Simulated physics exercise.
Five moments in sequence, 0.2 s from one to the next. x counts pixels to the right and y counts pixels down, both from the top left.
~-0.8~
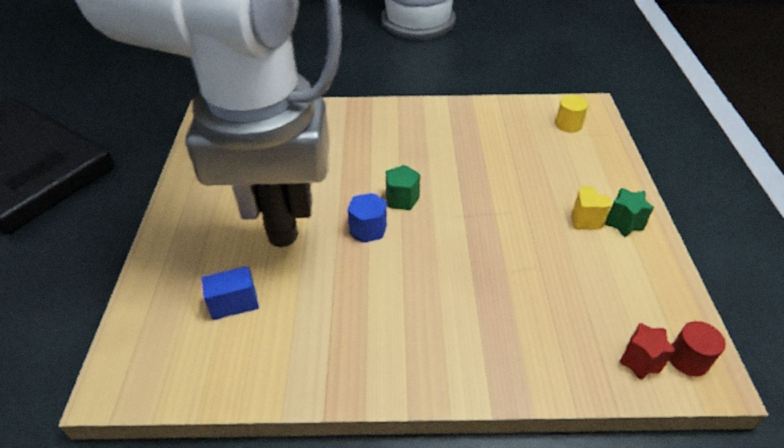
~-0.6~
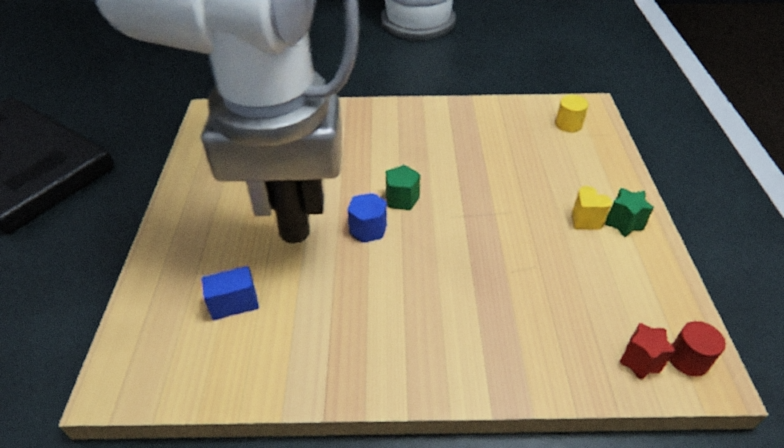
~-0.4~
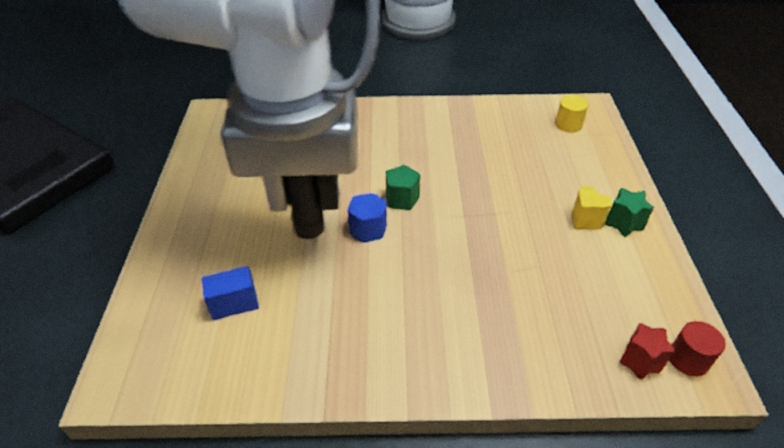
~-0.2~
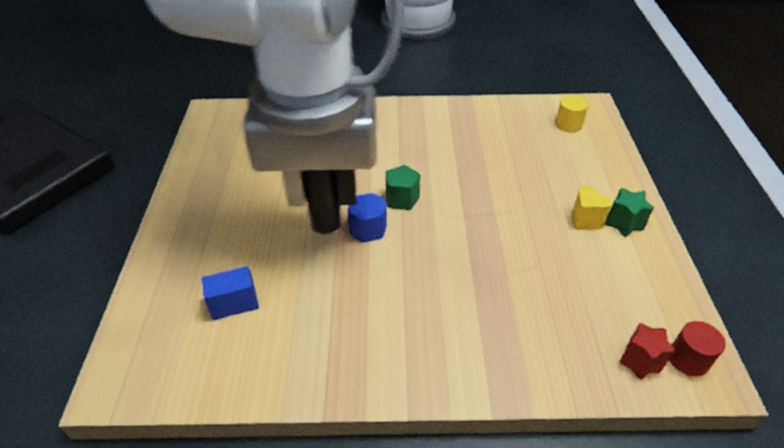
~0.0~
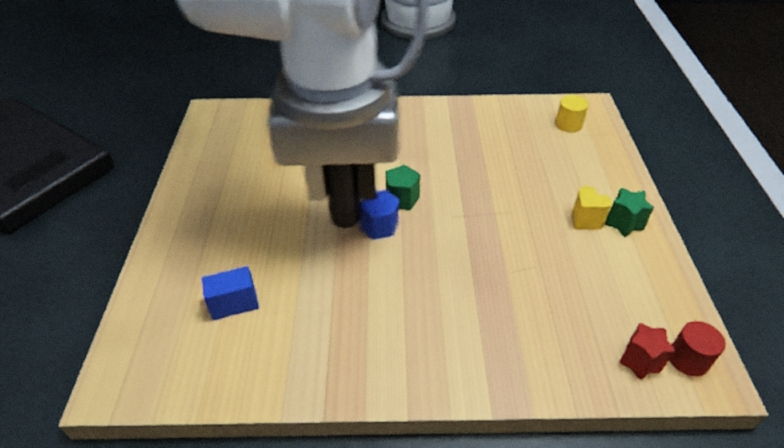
A robot arm with a dark rod slid steadily right across a wooden board scattered with coloured blocks, then nudged the blue six-sided block slightly right, closer to the green pentagon, which stayed still.
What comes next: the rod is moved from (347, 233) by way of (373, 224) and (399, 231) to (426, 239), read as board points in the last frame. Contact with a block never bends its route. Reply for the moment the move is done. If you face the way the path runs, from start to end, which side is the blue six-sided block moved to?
Shifted left.
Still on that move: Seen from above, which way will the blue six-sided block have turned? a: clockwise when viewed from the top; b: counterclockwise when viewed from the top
The one that fits is b, counterclockwise when viewed from the top.
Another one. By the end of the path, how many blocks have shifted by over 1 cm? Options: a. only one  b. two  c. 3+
I'll go with a - only one.
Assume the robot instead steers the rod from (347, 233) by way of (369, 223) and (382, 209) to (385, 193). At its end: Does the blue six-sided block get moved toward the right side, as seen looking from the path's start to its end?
Yes - that is the case.
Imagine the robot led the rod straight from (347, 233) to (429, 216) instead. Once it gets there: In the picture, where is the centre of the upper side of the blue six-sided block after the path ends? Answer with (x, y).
Somewhere near (463, 189).
On the path given first. Halfway along, rod at (386, 212); blue six-sided block at (420, 199).
At the end, rod at (427, 225); blue six-sided block at (451, 200), turned 45° anticlockwise; green pentagon still.
